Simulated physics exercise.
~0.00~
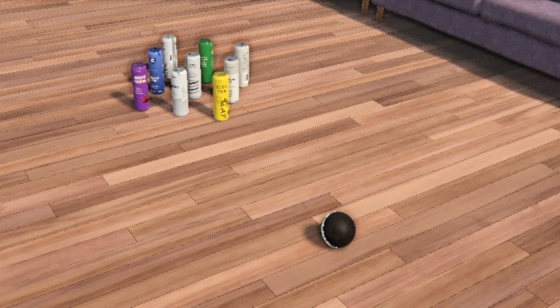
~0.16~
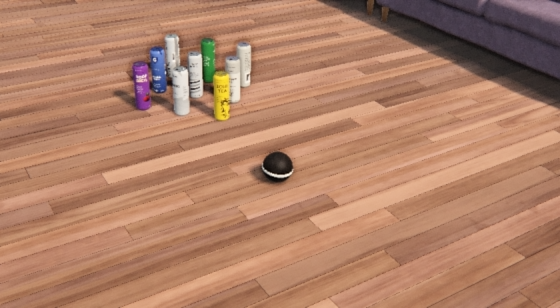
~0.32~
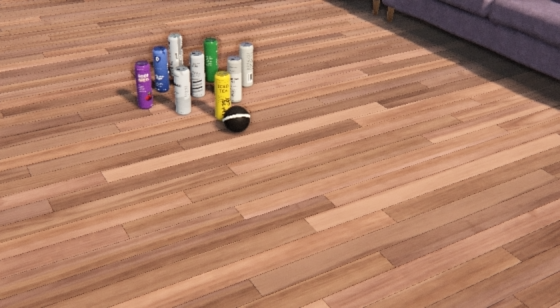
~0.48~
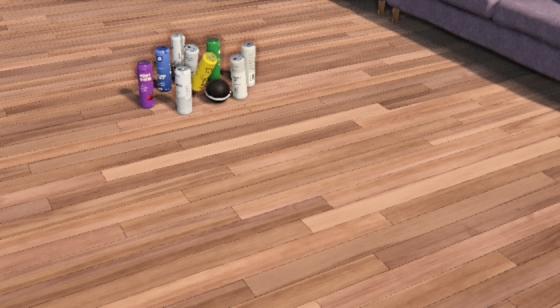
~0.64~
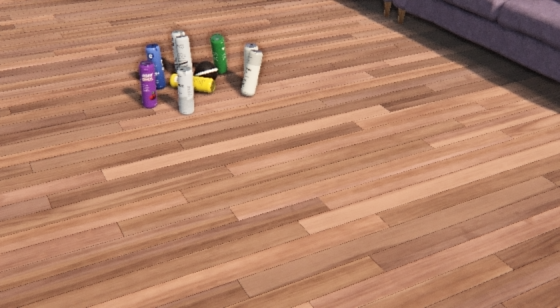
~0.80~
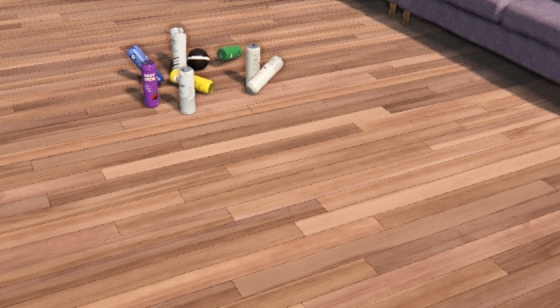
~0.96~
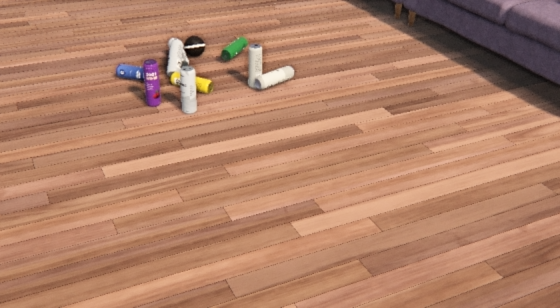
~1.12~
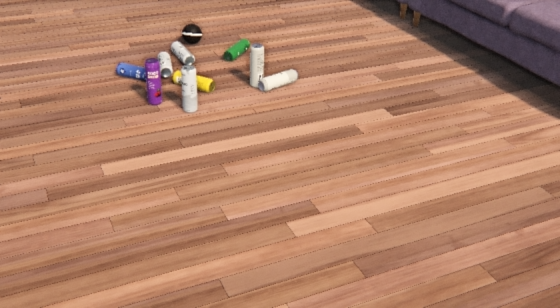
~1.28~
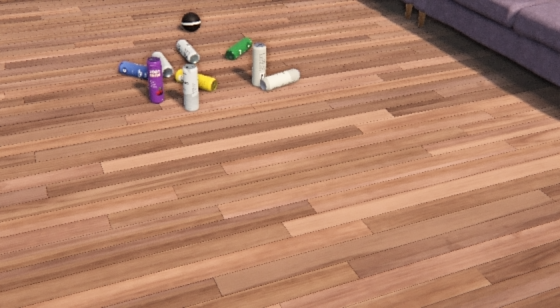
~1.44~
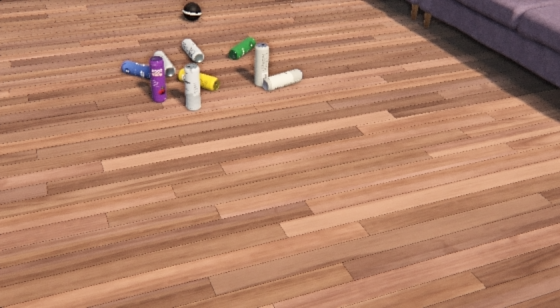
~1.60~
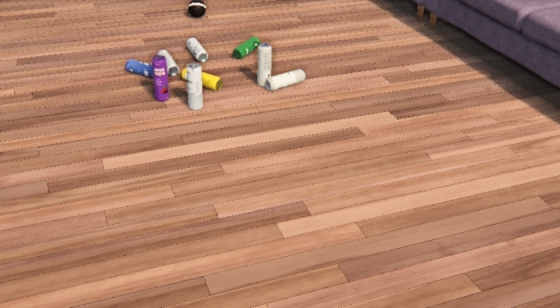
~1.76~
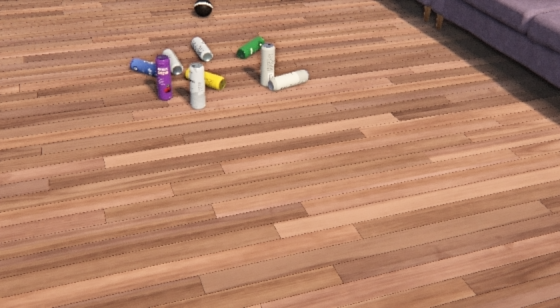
The clip opens on a cluster of upright tubes, purple, blue, green, yellow and white, standing on a wooden floor near a sofa, with a black ball banded in a pale stripe in the foreground. The ball rolls away from the viewer and to the left, striking the yellow tube at the near side. The yellow tube tips and drops flat as the ball pushes into the group. Green, blue and several white tubes topple around it. The ball emerges behind them and slows near the top edge, leaving the purple tube and two white ones standing among the fallen.
